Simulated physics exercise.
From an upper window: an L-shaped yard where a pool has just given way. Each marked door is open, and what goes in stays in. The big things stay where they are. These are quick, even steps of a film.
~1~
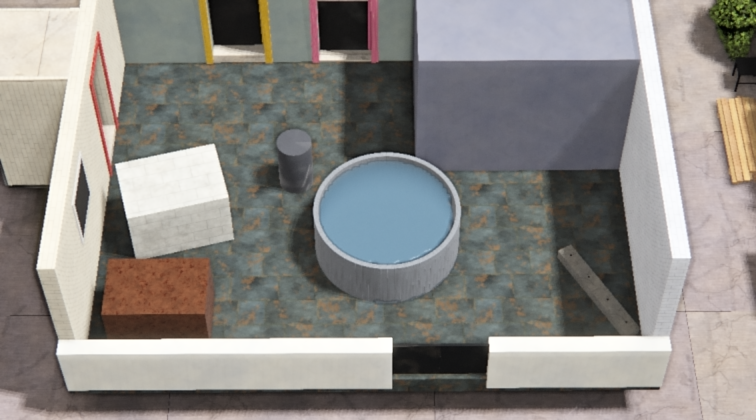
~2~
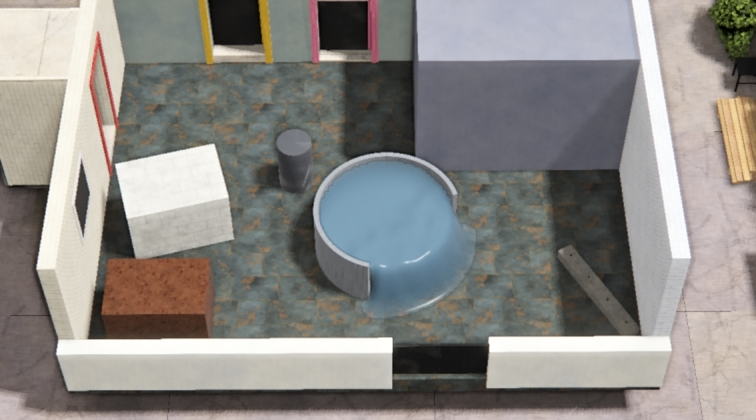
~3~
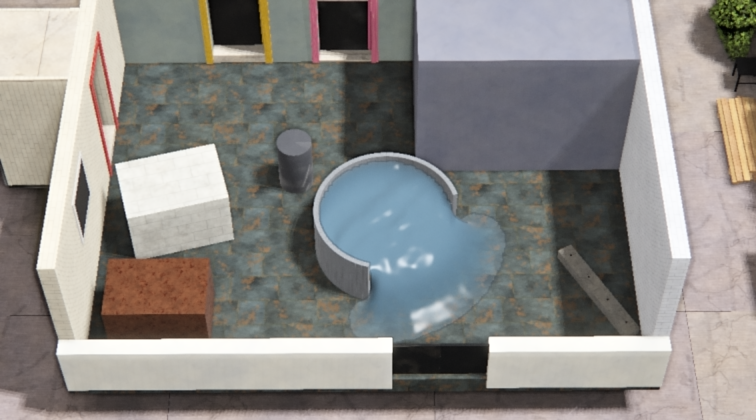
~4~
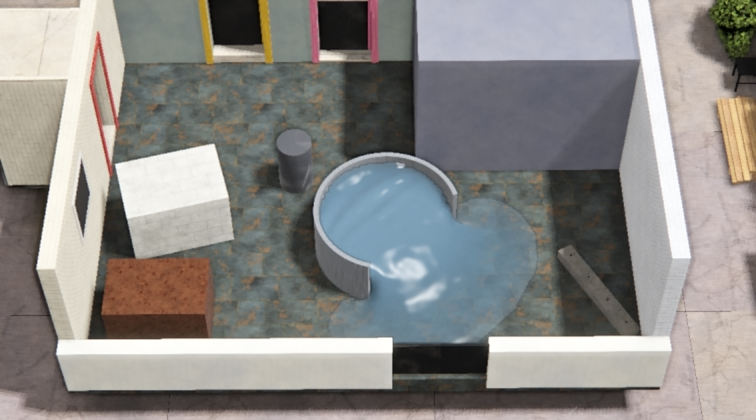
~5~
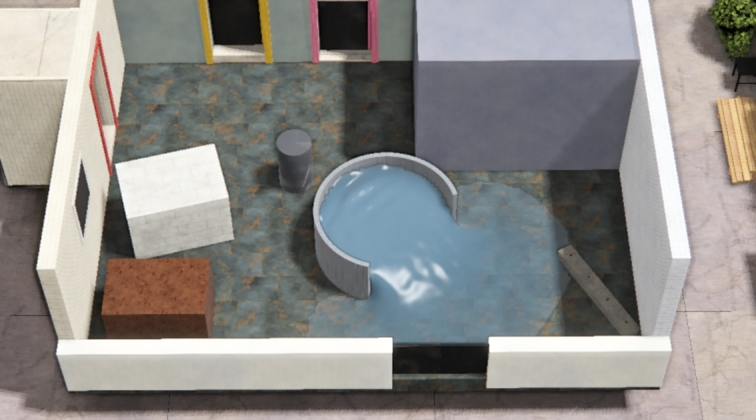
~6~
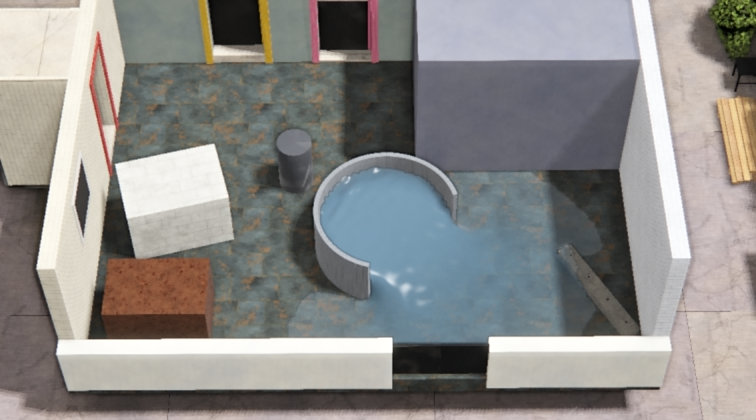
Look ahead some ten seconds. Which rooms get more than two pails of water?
In the end: The red door holds within the limit; the pink door holds within the limit; the yellow door holds within the limit.
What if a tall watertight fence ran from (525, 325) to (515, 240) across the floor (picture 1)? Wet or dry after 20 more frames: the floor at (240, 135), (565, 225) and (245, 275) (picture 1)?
One after the other: Free of water, wet, flooded.
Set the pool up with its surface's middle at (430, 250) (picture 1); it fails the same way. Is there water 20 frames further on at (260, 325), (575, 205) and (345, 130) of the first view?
As listed: Awash, flooded, free of water.
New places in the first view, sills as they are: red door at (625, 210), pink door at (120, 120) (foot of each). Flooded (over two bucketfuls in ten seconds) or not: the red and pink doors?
Red door passes that mark, pink door floods.
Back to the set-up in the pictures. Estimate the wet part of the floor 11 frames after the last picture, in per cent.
Some 40 per cent.
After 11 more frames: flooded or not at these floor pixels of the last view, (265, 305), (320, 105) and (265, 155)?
In turn: Covered, clear, clear.
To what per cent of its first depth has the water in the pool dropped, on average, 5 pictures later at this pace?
Near 42 in a hundred.
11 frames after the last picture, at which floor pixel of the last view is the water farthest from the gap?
Near (85, 368).
A moment on, water covers 35 % of the floor; the red door not reached, the pink door not reached, the yellow door not reached.
Next, water covers 40 % of the floor; the red door not reached, the pink door not reached, the yellow door not reached.
Then, water covers 55 % of the floor; the red door not reached, the pink door not reached, the yellow door not reached.
Later, water covers 85 % of the floor; the red door wet at the sill, nothing in, the pink door wet at the sill, nothing in, the yellow door wet at the sill, nothing in.
In the end, water covers 90 % of the floor; the red door wet at the sill, nothing in, the pink door under two buckets in, the yellow door wet at the sill, nothing in.
